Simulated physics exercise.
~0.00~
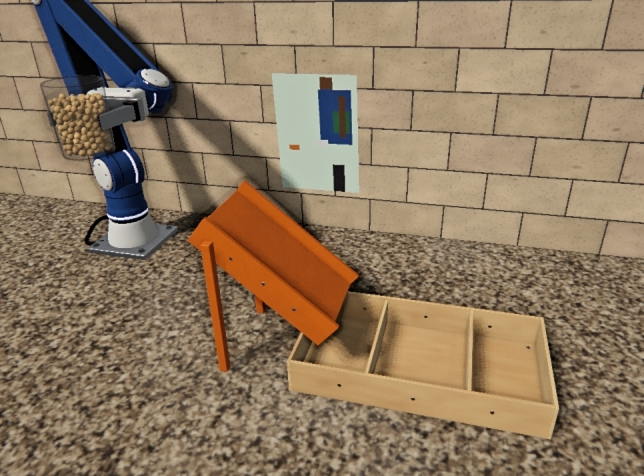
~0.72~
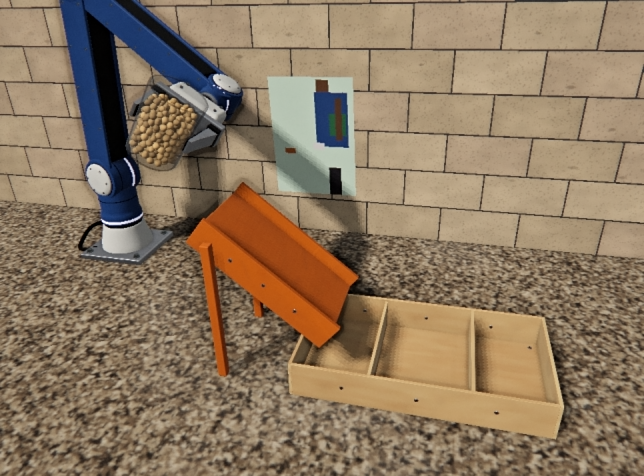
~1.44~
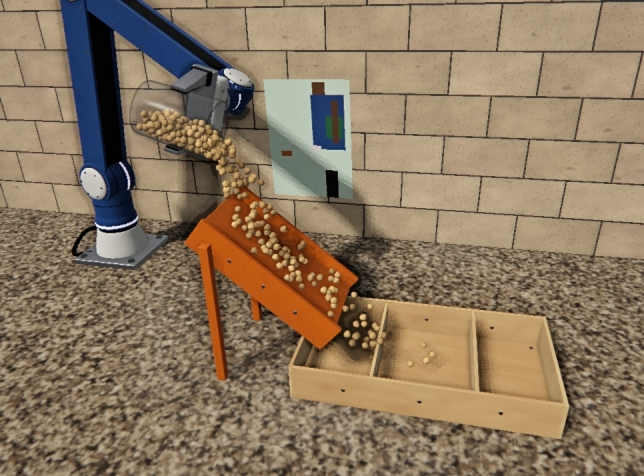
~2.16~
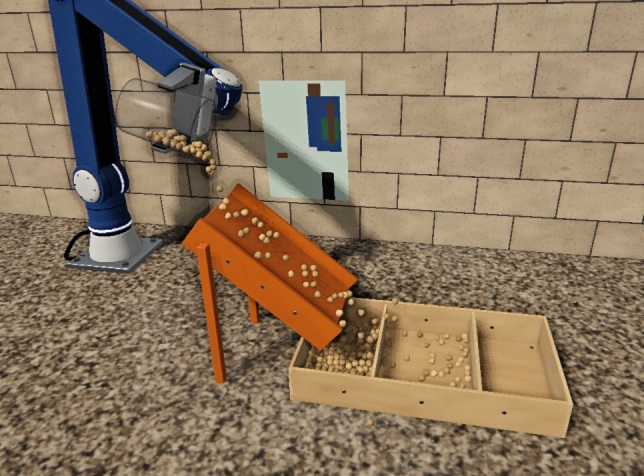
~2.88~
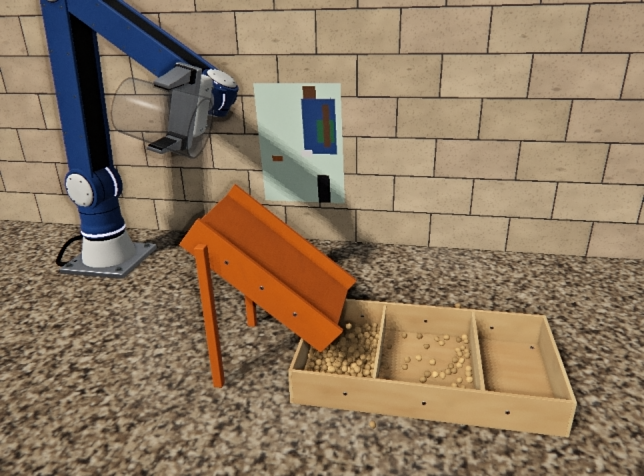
A blue robot arm holding a clear beaker of dried chickpeas stands at the left of a speckled stone counter, seen from slightly above against a tan brick wall with a pale poster. In front of it, an orange chute on legs slopes down to the right into an open wooden box with three compartments. The arm carries the beaker right and tips it over the chute's top. Chickpeas pour out, roll down the slope and drop into the box. The beaker empties, leaving most chickpeas heaped in the left compartment, fewer scattered in the middle and the right one bare.
